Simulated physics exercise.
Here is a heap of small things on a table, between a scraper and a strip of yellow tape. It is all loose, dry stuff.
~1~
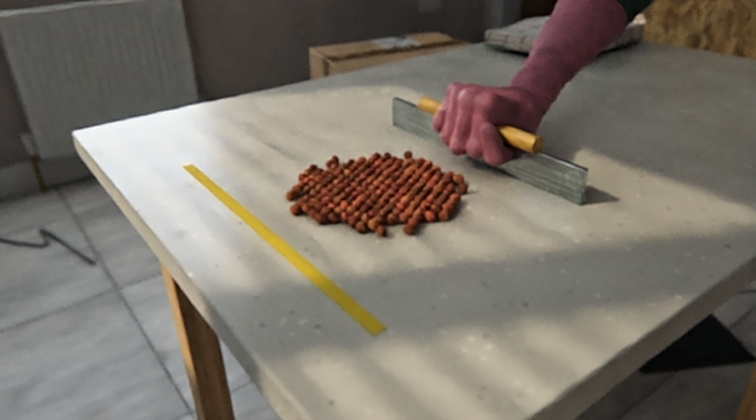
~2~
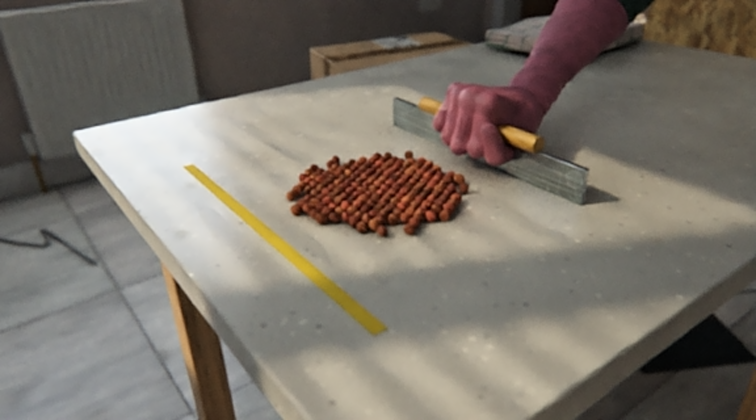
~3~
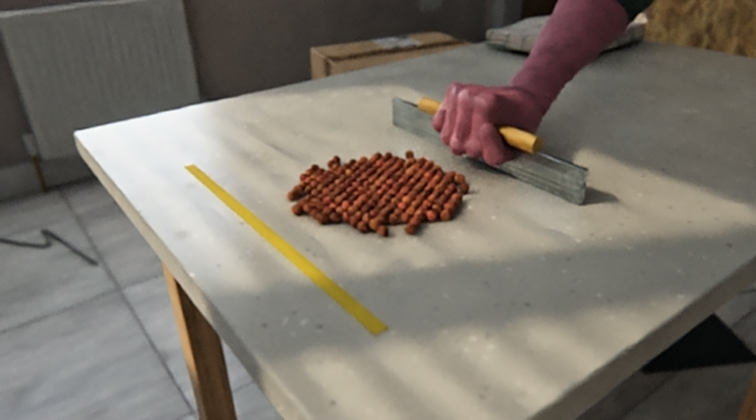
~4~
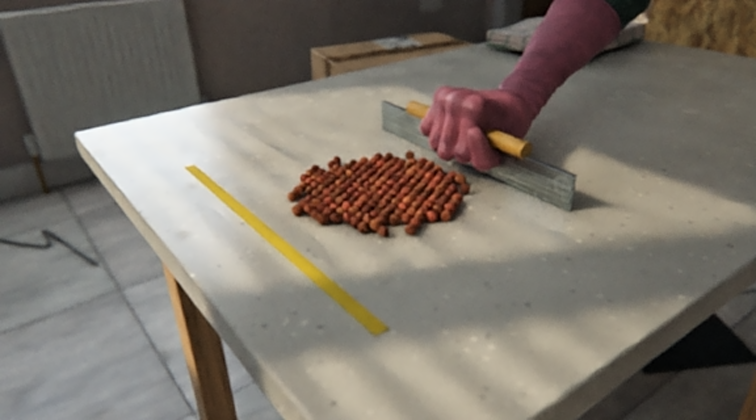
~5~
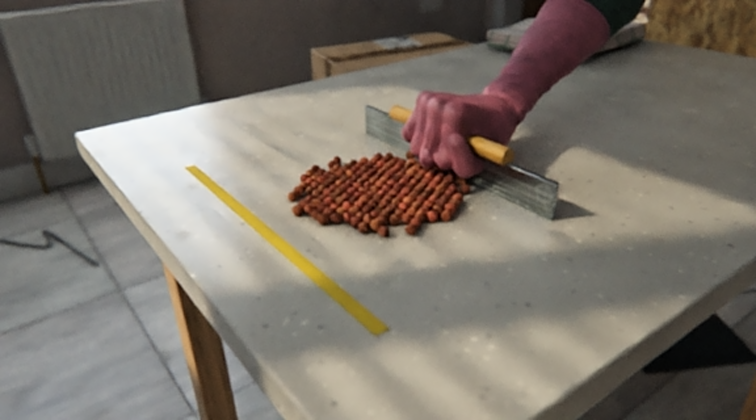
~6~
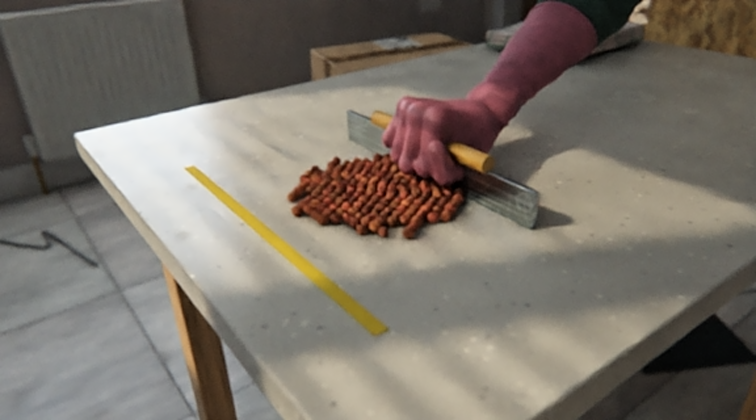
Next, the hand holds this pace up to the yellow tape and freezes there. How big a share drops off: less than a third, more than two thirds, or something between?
The floor gets less than a third.
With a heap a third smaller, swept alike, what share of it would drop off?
Near 10 %.
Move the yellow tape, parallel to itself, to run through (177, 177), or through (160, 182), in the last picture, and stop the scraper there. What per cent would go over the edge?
First some 40, then 60 per cent.
Soon, scraper still moving, near (345, 170); heap all on the table, its front near (240, 228).
A while on, scraper stopped at the yellow tape; heap a small part over the edge.
Towards the end, scraper stopped at the yellow tape; heap about a quarter over the edge.
Finally, scraper stopped at the yellow tape; heap about a quarter over the edge.
